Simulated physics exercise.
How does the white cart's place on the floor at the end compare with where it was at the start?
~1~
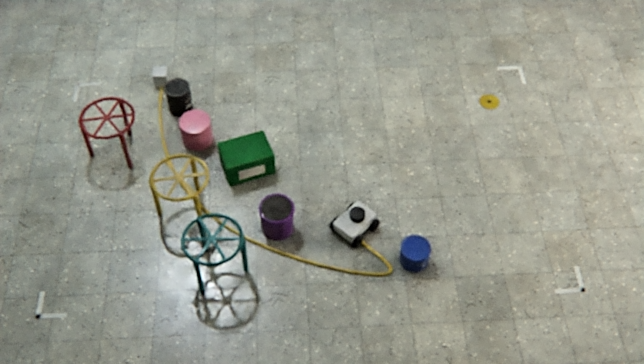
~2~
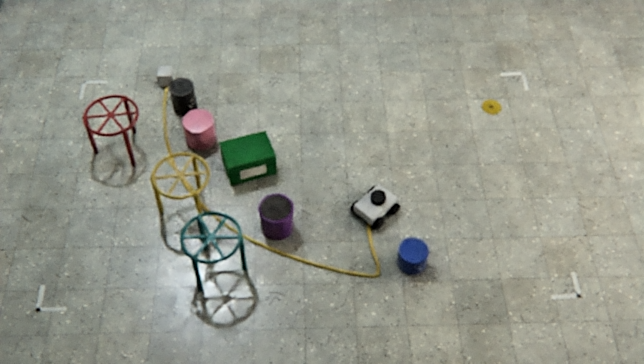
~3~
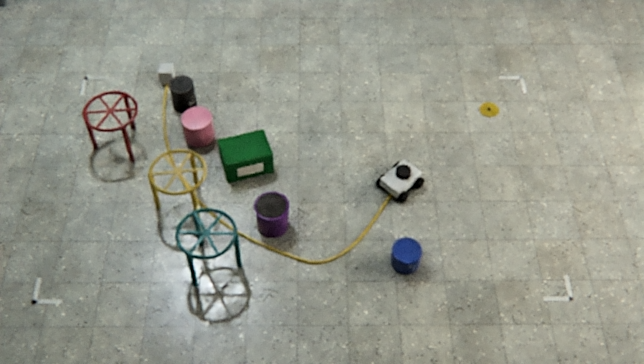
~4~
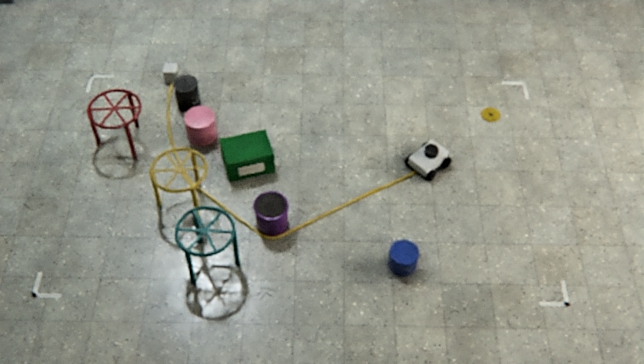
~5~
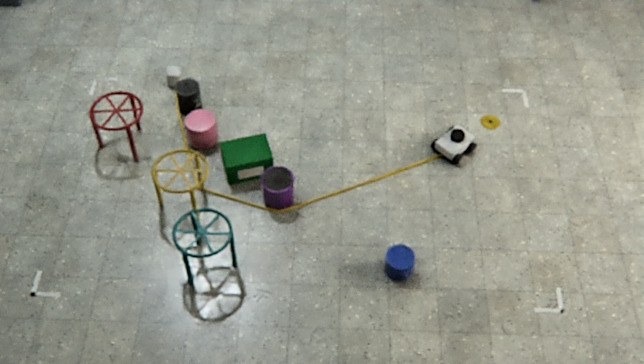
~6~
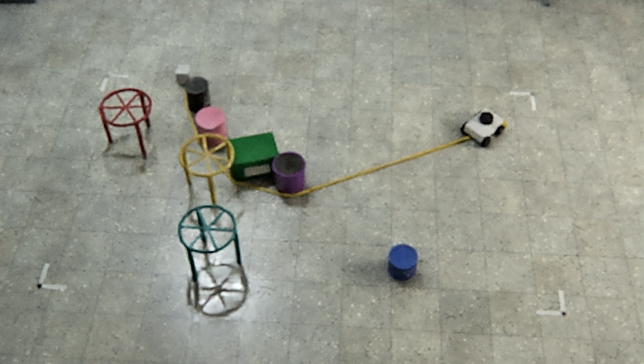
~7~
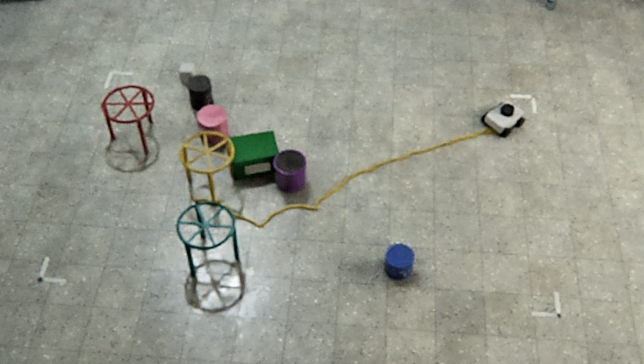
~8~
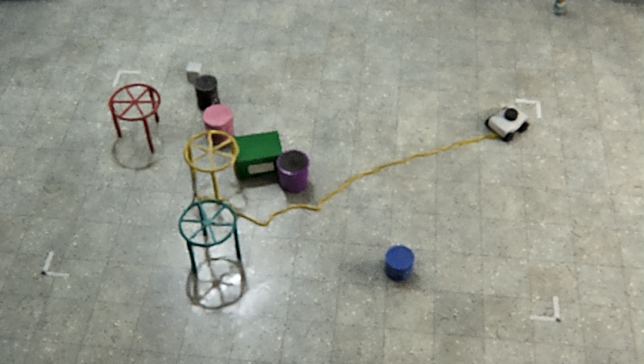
The cart starts near the blue bucket, to the right of the purple pot, and ends farther up and to the right, beside the upper right tape corner.
